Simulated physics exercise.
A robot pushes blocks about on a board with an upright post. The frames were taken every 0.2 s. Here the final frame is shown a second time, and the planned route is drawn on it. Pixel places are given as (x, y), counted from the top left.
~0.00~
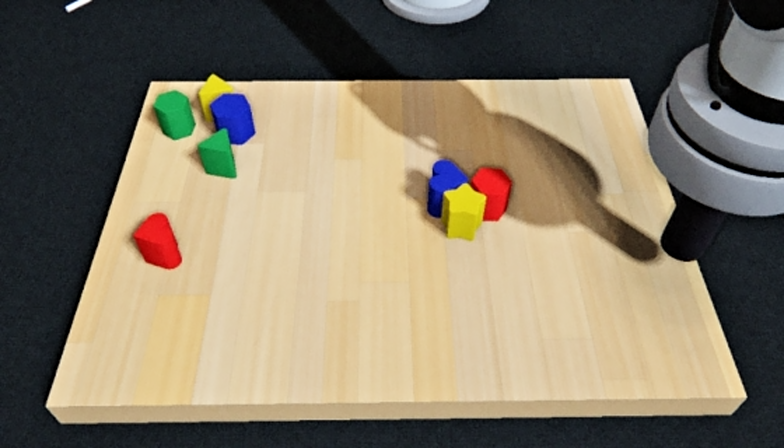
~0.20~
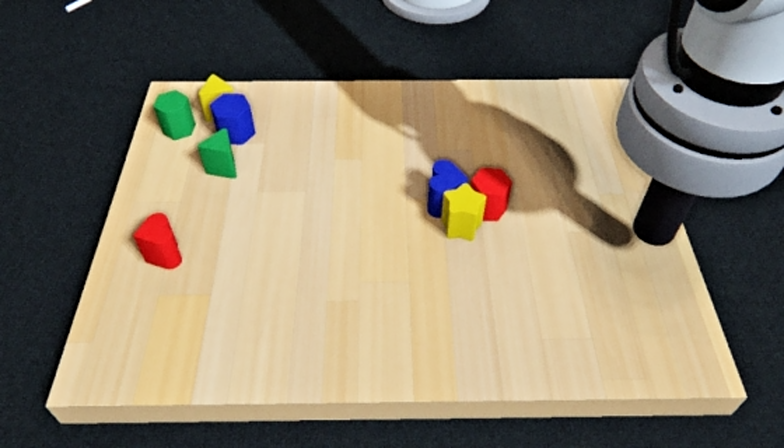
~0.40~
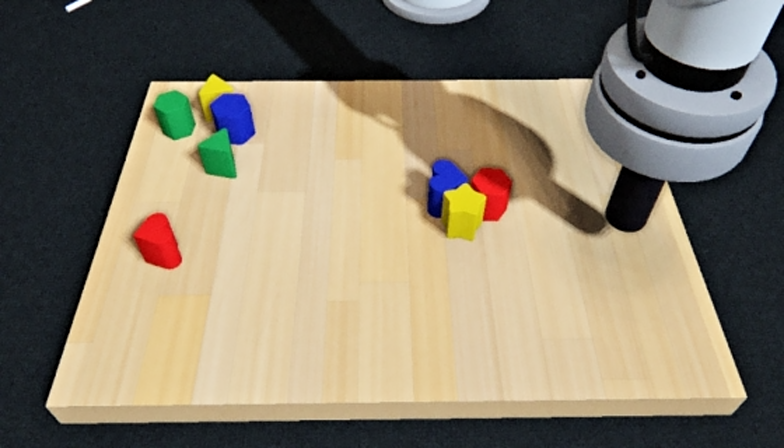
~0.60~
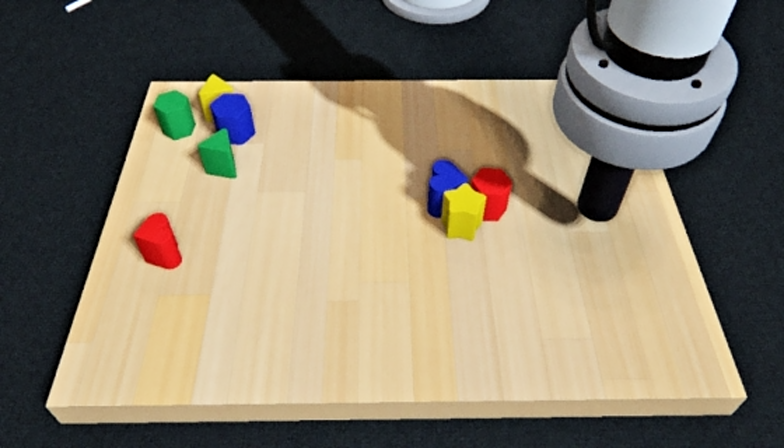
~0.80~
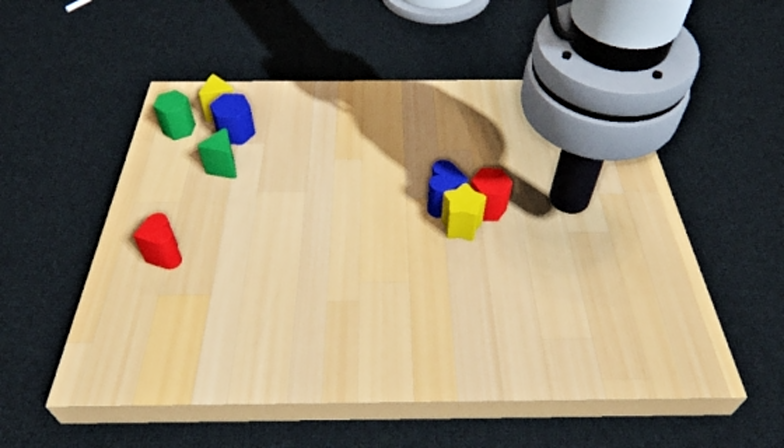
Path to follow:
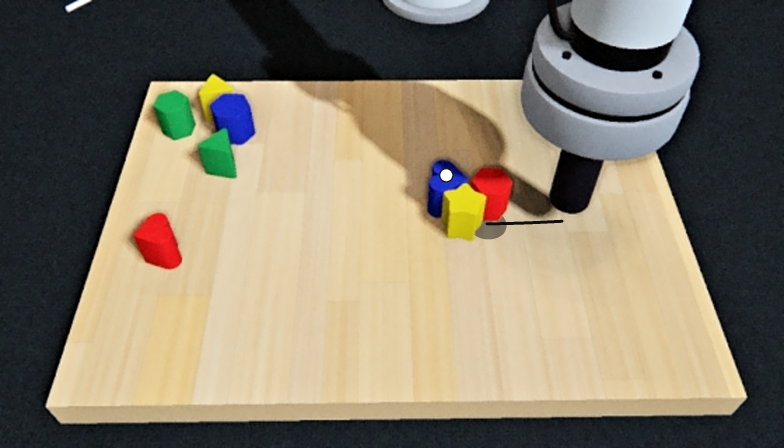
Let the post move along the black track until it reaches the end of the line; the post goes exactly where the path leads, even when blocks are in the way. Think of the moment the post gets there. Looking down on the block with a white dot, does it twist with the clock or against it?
It goes anticlockwise.
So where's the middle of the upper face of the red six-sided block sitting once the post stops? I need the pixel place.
At pixel (469, 171).
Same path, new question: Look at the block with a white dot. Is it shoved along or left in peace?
Once the path is done, it is somewhere new.
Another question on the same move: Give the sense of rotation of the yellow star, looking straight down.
It ends up turned anticlockwise.
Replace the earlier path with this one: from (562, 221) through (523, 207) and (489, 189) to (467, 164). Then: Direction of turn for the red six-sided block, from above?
Counter-clockwise, from overhead.
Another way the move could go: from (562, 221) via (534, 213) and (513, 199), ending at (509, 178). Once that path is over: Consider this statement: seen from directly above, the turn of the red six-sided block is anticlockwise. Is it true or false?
That statement is accurate.
The drawn path runs in a line from (562, 221) to (487, 224); the dot is on the blue heart block.
The first path, step by step. Halfway along, post (529, 202); nothing pushed yet.
At the end, post (490, 203); blue heart block (433, 170), turned 35° anticlockwise; yellow star (455, 197), turned 25° anticlockwise; red six-sided block (469, 171), turned 45° clockwise.
